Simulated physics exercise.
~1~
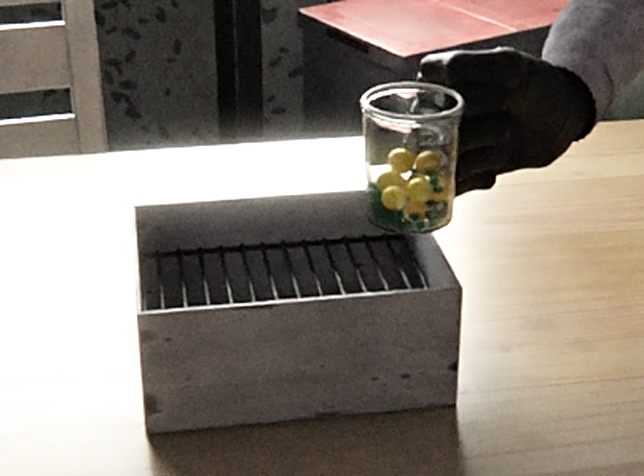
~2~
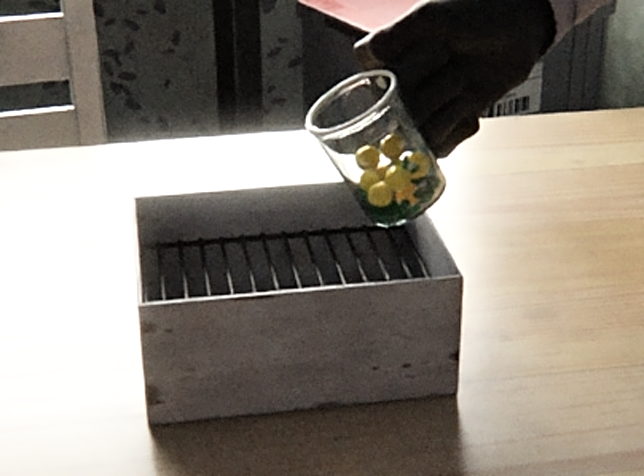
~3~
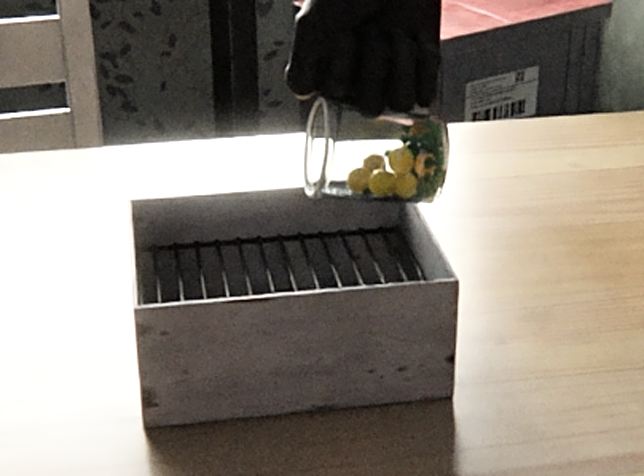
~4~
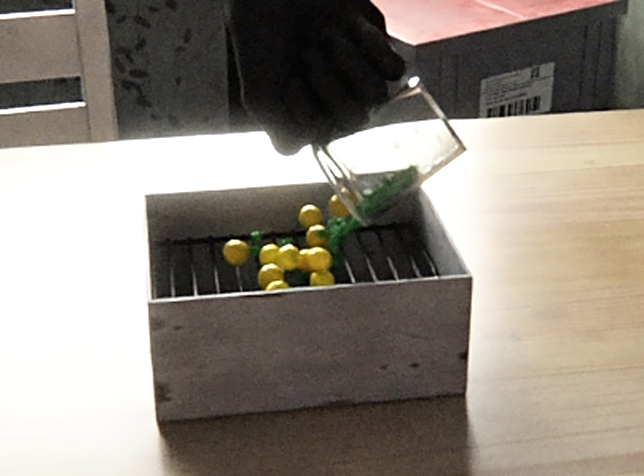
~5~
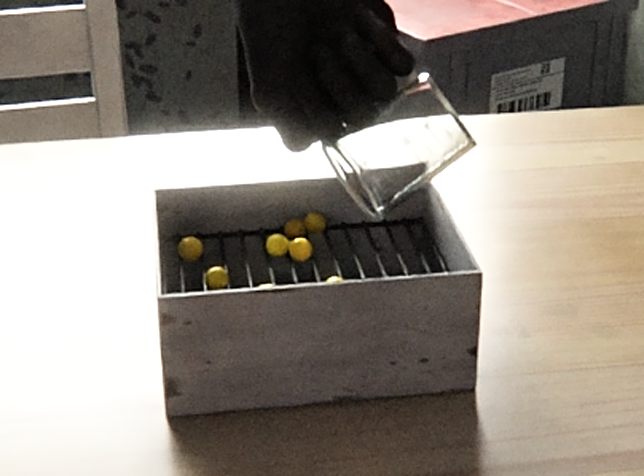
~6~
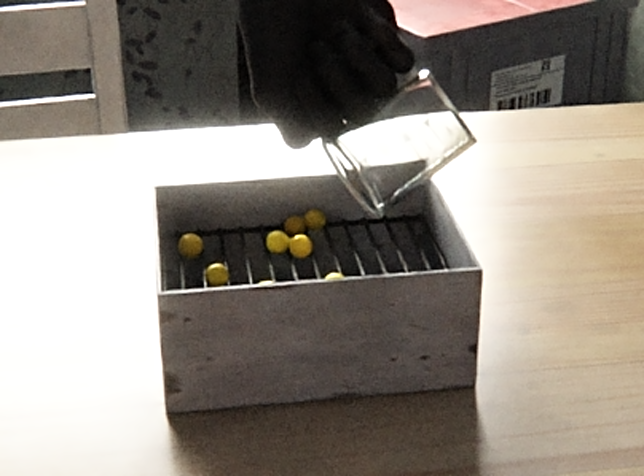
In the video, a dark-gloved hand tips a clear cup of yellow balls and small green pieces over a box with a wire rack, pouring them out. The yellow balls come to rest on the wires, while the green pieces drop through and out of sight, leaving the cup empty.
